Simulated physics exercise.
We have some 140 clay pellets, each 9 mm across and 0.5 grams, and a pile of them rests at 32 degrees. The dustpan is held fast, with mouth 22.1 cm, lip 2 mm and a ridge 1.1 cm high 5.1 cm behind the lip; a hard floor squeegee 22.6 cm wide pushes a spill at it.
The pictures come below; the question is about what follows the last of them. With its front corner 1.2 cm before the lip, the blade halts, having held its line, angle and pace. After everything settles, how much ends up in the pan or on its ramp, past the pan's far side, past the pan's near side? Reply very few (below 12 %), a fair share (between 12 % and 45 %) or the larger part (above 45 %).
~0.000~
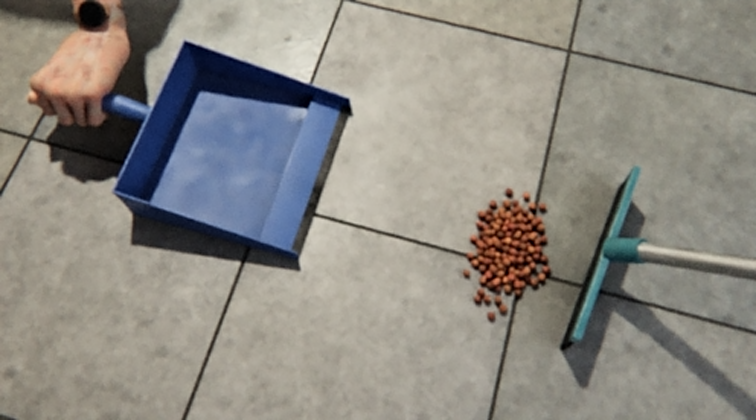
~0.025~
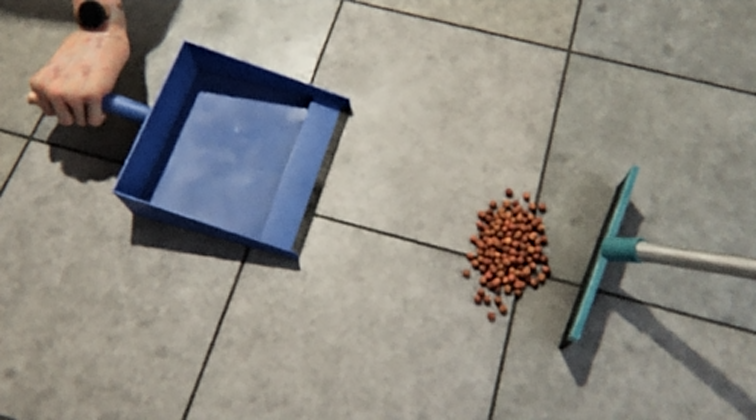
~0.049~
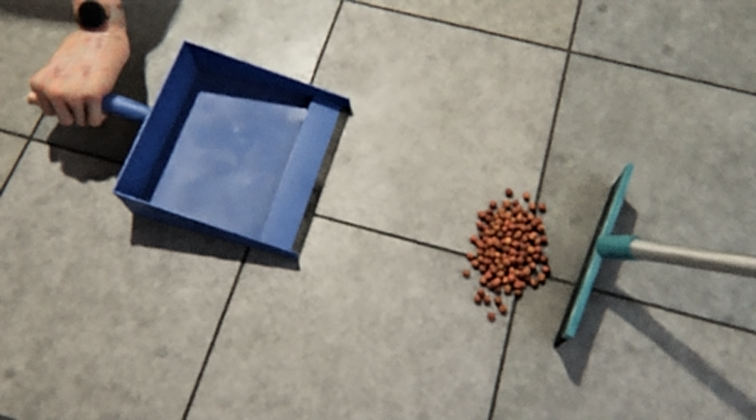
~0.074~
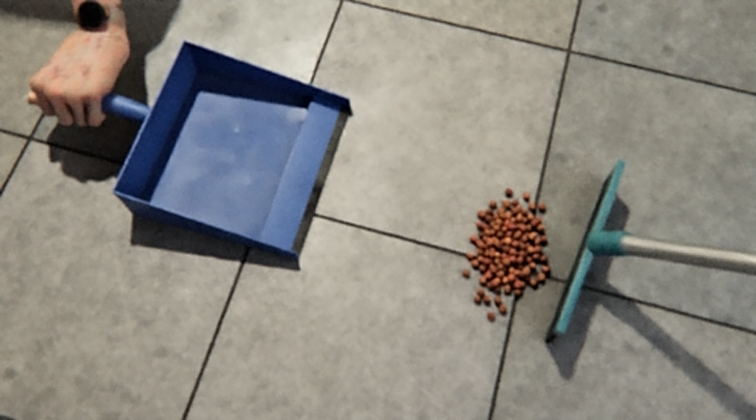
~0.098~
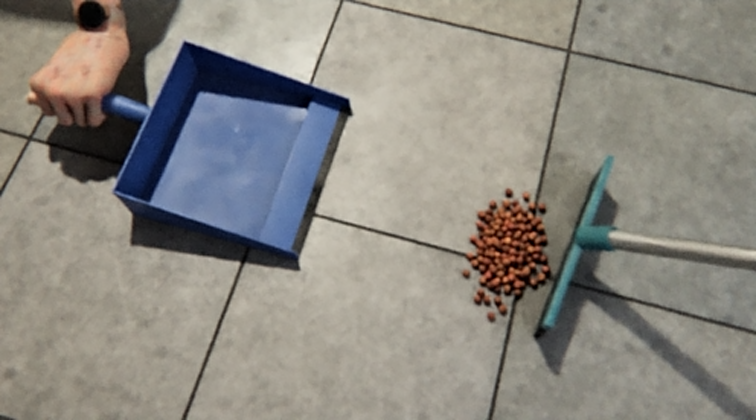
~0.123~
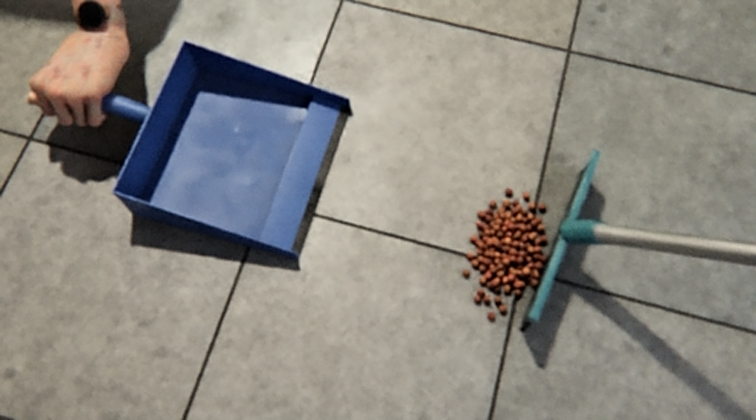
Pan - a fair share; far side - very few; near side - very few.
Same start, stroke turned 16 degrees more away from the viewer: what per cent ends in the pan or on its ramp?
I'd expect close to 25 percent.
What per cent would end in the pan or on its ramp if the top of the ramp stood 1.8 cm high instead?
That would give something like 30 per cent.
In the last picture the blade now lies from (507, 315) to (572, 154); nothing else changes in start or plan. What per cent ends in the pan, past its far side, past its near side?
Pan 45; far 5; near 5.
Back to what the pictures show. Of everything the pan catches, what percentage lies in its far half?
Close to 70 %.
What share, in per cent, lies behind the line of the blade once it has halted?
Some 5 percent, give or take.
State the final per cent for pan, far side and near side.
The pan holds 30 per cent at the end, the far side 5 per cent and the near side 5 per cent.
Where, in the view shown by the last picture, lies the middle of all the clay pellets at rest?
In the last view, approximately (334, 163).
After 0.33 s, middle of the blade 16 cm from the lip; 0 % over the lip, far side 0 %, near side 5 %.
After 0.46 s, middle of the blade 7 cm from the lip; 0 % over the lip, far side 0 %, near side 5 %.
After 0.72 s, middle of the blade 3 cm from the lip; 35 % over the lip, far side 5 %, near side 5 %.
In the end, at 1.5 s, pan 30 %, far side 5 %, near side 5 %, in front of the lip or behind the blade 60 %.
